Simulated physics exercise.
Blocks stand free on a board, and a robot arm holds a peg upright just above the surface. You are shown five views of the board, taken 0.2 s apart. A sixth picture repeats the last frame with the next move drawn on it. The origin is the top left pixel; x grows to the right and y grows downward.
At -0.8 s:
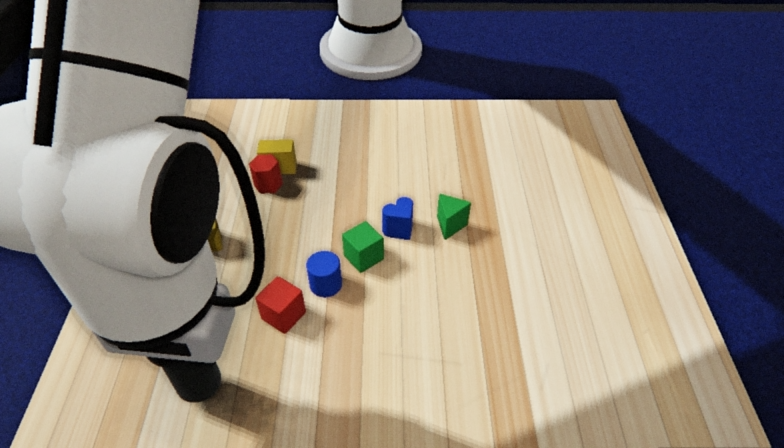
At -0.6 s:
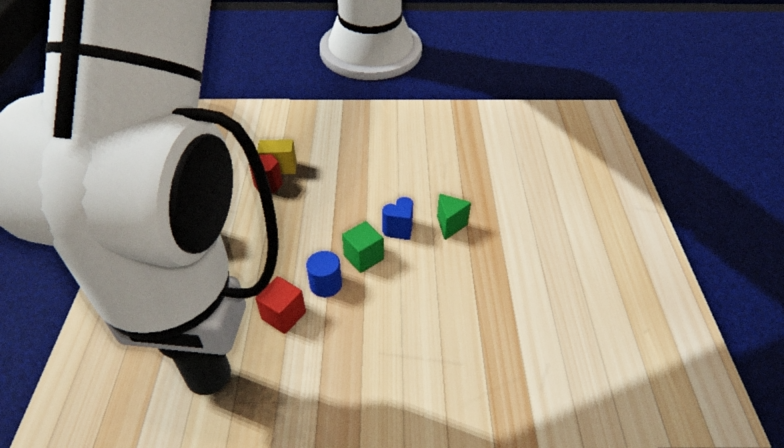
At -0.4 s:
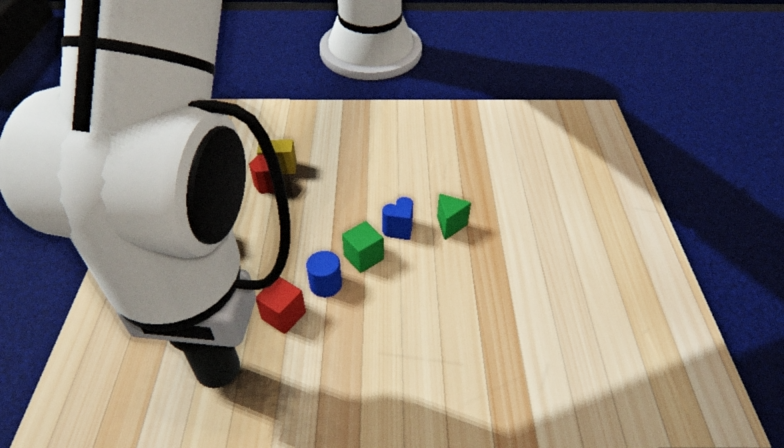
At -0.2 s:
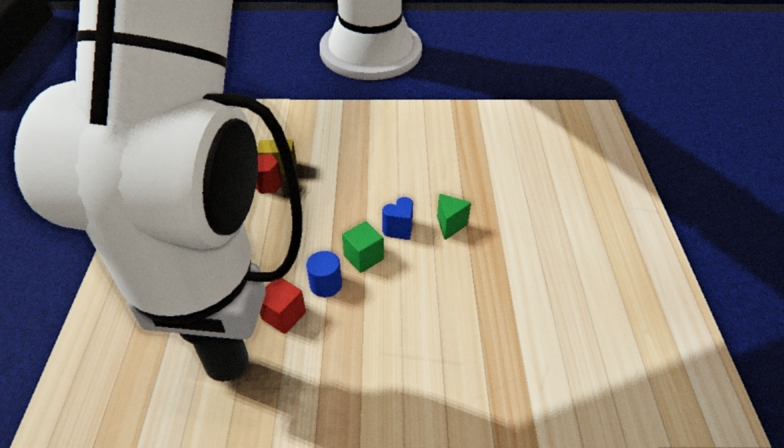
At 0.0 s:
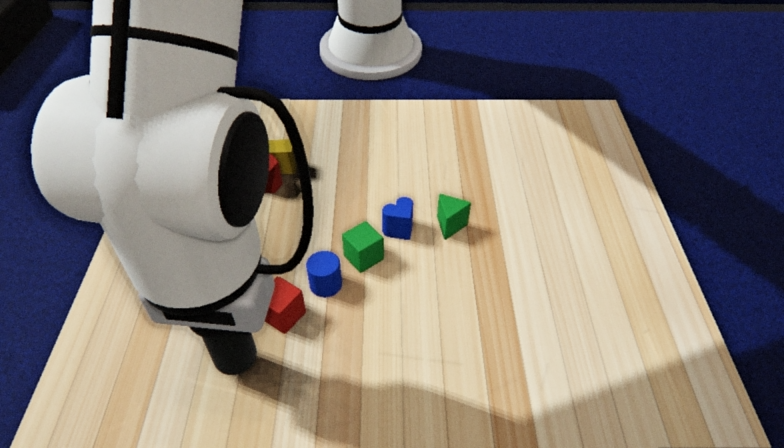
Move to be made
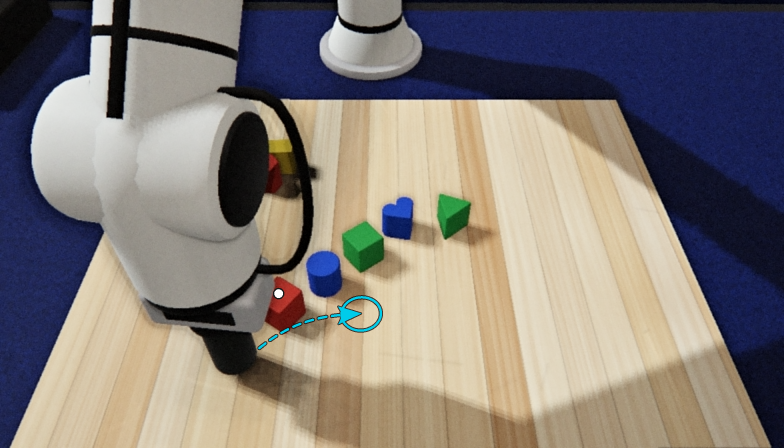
White robot arm holding a dark peg moving slowly right and slightly away across a wooden board, coloured blocks staying nearly still.
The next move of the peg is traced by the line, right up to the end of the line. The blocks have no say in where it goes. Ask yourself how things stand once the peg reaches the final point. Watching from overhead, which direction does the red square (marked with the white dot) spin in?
Twists anticlockwise.
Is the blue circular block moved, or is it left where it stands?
It gets pushed out of place.
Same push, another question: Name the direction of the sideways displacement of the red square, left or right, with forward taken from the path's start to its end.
It goes toward the left-hand side.
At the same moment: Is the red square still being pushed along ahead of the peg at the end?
My answer is no.
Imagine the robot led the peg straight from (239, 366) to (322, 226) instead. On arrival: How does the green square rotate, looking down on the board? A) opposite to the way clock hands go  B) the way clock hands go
A
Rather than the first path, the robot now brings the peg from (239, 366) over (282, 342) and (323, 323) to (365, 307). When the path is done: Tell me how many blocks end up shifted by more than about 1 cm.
One.
The drawn path runs from (239, 366) over (276, 336) and (317, 319) to (361, 314); the dot is on the red square.
On the path given first. One third of the way, peg at (273, 326); red square at (286, 285), turned 15° anticlockwise.
Two thirds of the way, peg at (316, 308); red square at (298, 270), turned 55° anticlockwise; blue circular block at (329, 254).
At the end, peg at (361, 303); red square at (298, 270), turned 55° anticlockwise; blue circular block at (329, 254); green square not moved.
